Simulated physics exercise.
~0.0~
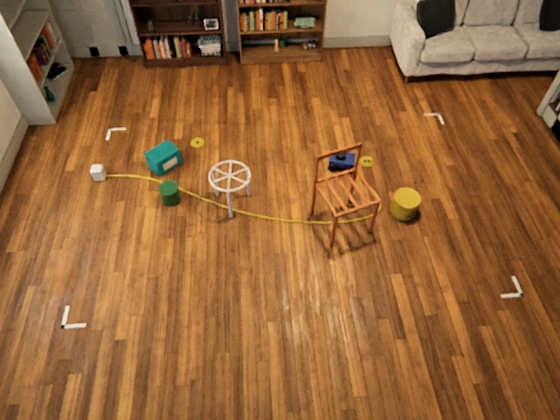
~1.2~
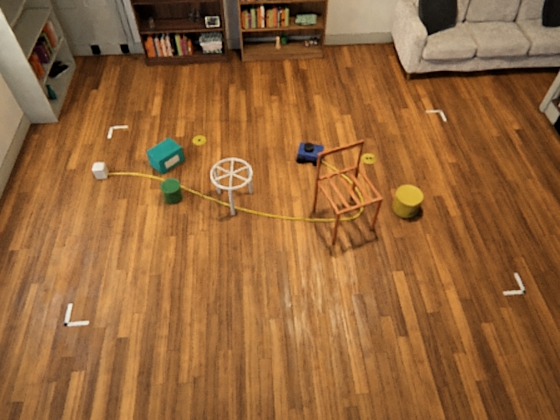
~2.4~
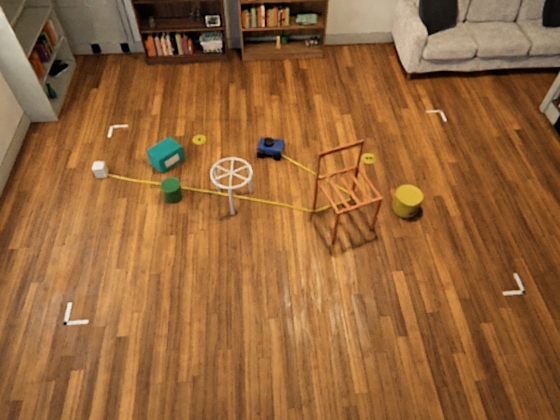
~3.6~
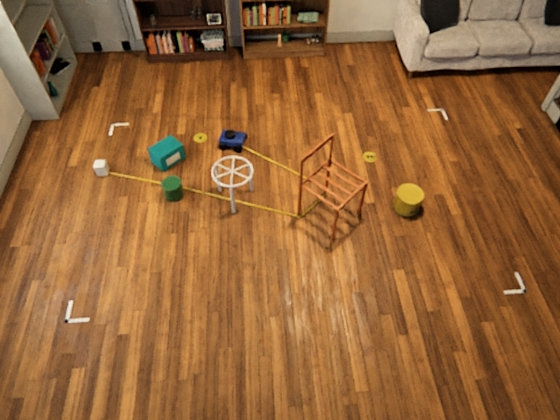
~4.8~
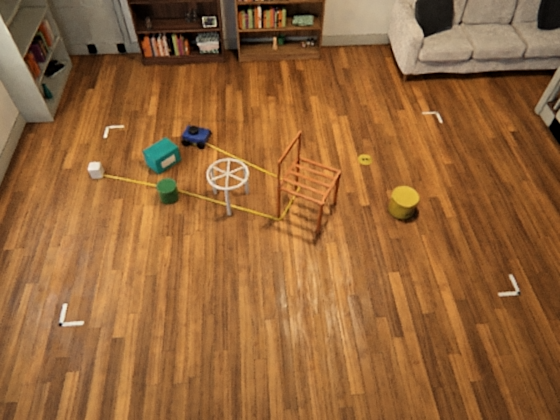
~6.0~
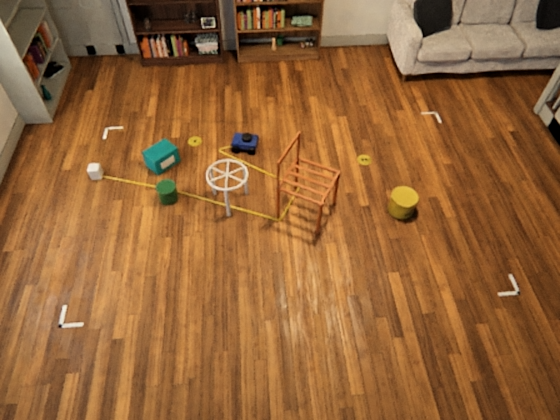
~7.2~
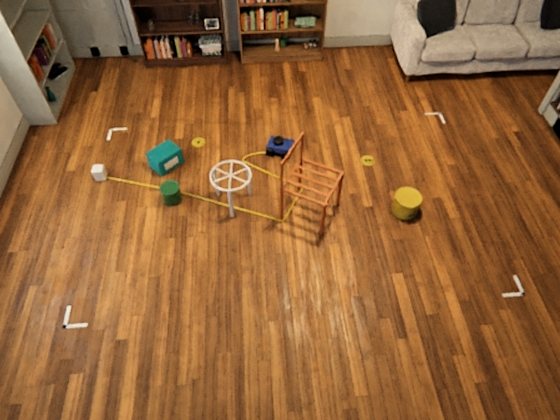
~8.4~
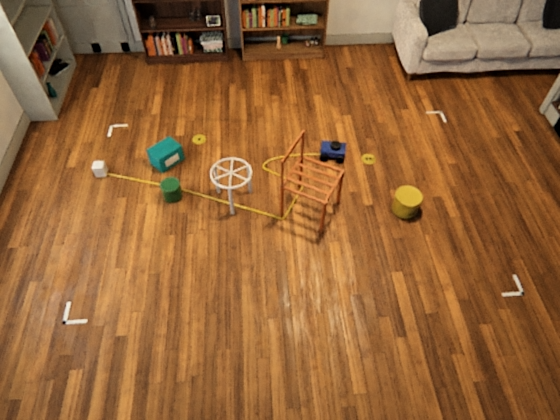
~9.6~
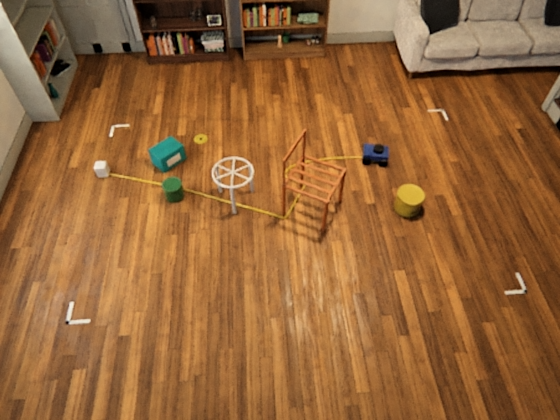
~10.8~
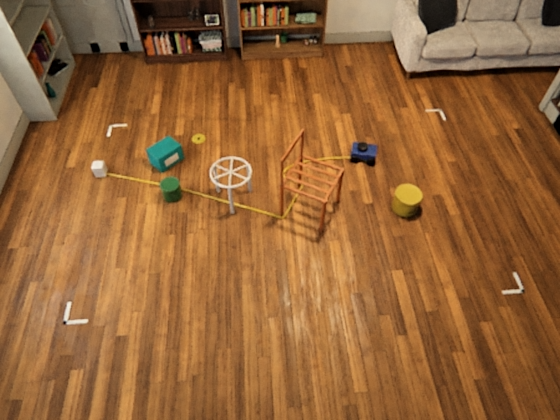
A blue cart drives left, its yellow cord dragging an orange chair, then returns right and stops.
